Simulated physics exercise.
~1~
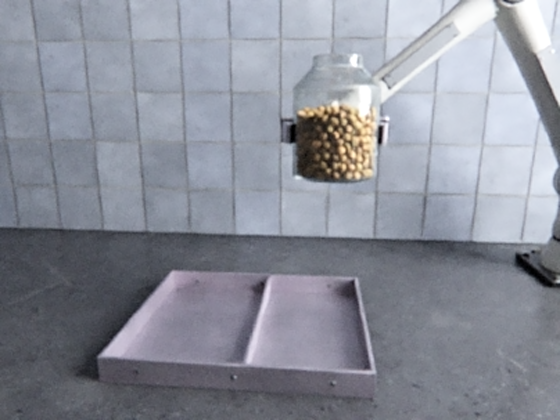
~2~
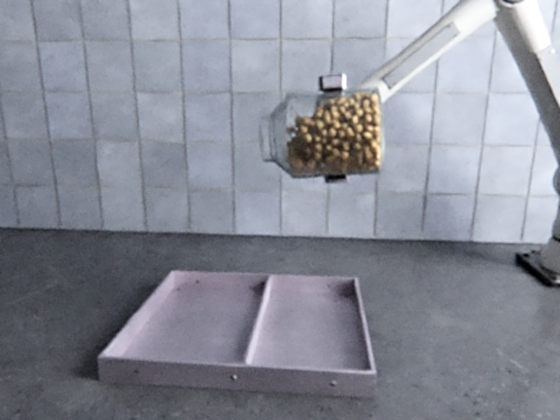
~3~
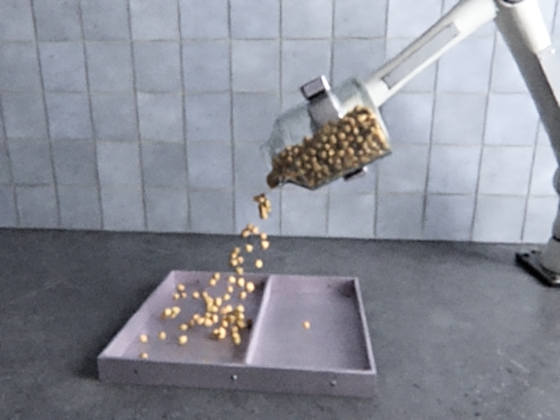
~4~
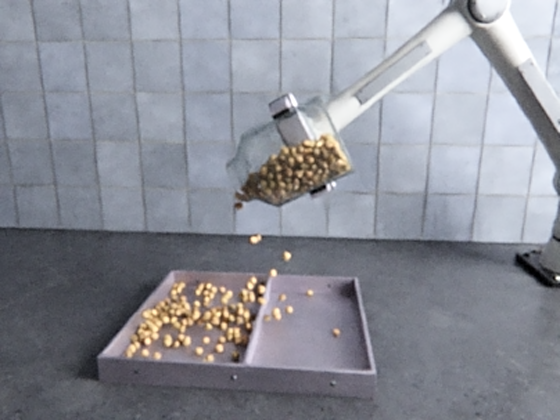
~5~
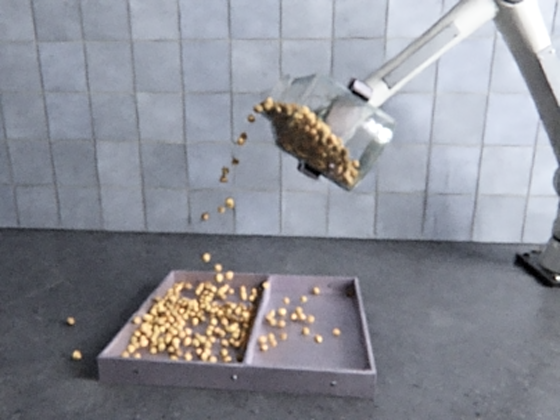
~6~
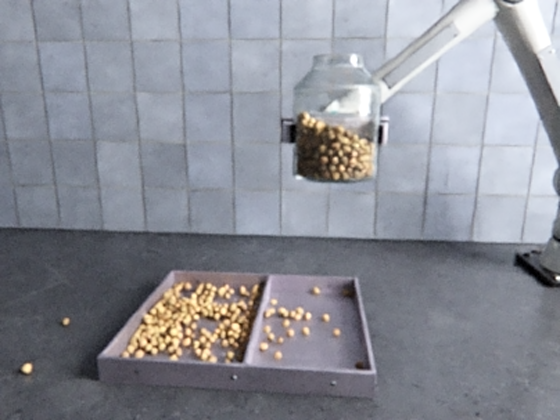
On a dark grey countertop before a wall of pale blue-grey tiles, seen from the front and slightly above, a pale robot arm reaching in from the right holds a clear jar partly filled with tan chickpeas. Below it sits a mauve tray split by a cross wall. The arm tips the jar to the left until chickpeas pour from its mouth, mostly into the tray's left part. As it swings back, more fly out leftward. The jar ends upright, still holding many chickpeas, with a few in the tray's right part and two on the counter at left.
